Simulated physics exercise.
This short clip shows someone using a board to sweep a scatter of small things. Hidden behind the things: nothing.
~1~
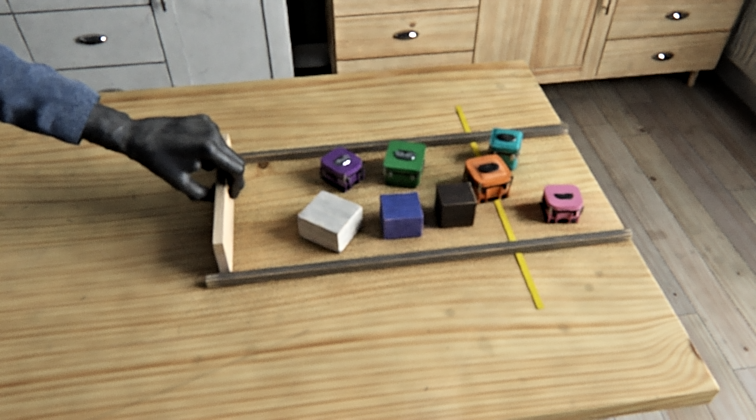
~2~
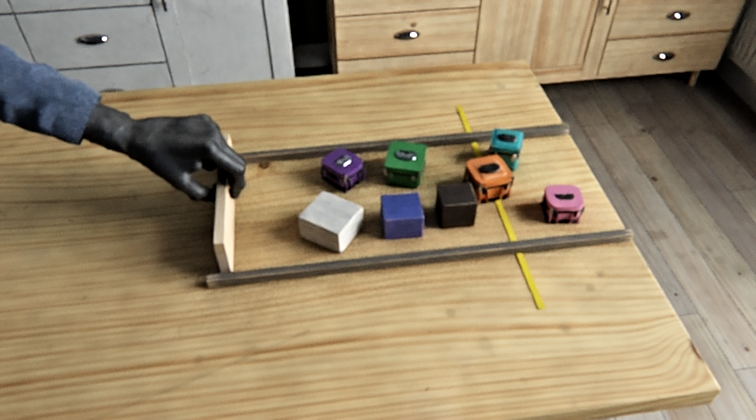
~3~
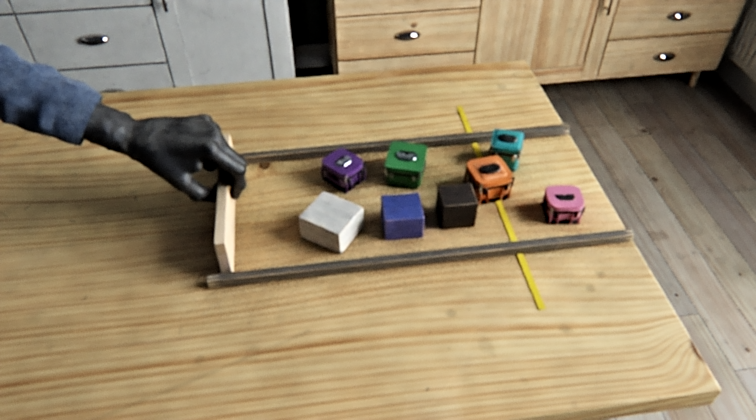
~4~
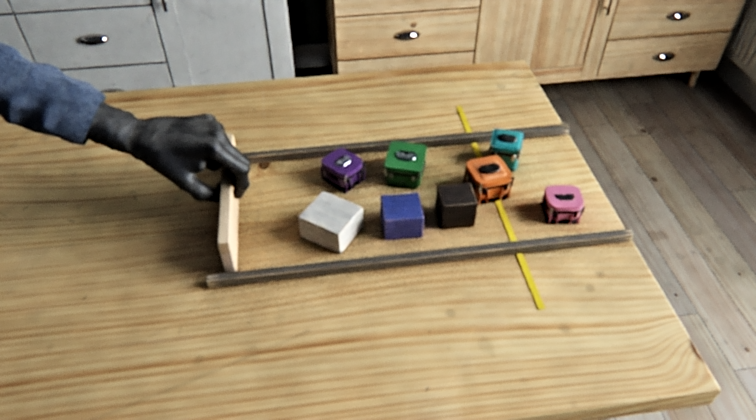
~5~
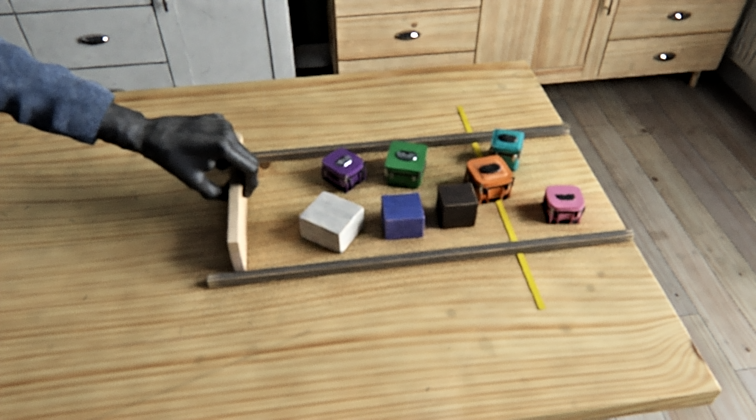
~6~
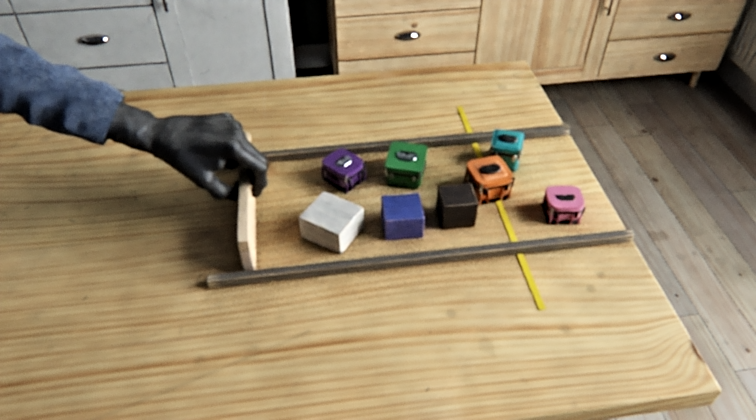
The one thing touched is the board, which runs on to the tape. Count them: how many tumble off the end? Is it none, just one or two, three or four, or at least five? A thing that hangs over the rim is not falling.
The loss over the edge is just one or two.
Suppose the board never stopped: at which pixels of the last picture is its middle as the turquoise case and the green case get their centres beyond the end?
Approx. (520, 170) / approx. (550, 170) for the other.
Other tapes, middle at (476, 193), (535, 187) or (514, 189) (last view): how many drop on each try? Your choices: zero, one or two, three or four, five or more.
Counting what would fall each time, I get 1 or 2; three or four; either one or two.
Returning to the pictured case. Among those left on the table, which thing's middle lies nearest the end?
It's the black block that ends nearest.
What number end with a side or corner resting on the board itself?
Result: 2 in all.
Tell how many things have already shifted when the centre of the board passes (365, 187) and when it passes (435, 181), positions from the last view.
One spot: 5. Other spot: 8.
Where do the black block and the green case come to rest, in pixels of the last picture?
First at (603, 193); second at (530, 155).
Soon after, none off yet; pink case at rest near (563, 205); turquoise case at rest near (506, 150); orange case at rest near (488, 180).
After that, none off yet; pink case at rest near (563, 205); turquoise case at rest near (506, 150); orange case moving near (492, 177).
And then, none off yet; pink case displaced about its own width near (602, 201); turquoise case displaced about its own width near (526, 144); orange case displaced about its own width near (540, 171).
In the end, the number that fall off is one or two; gone, pink case.
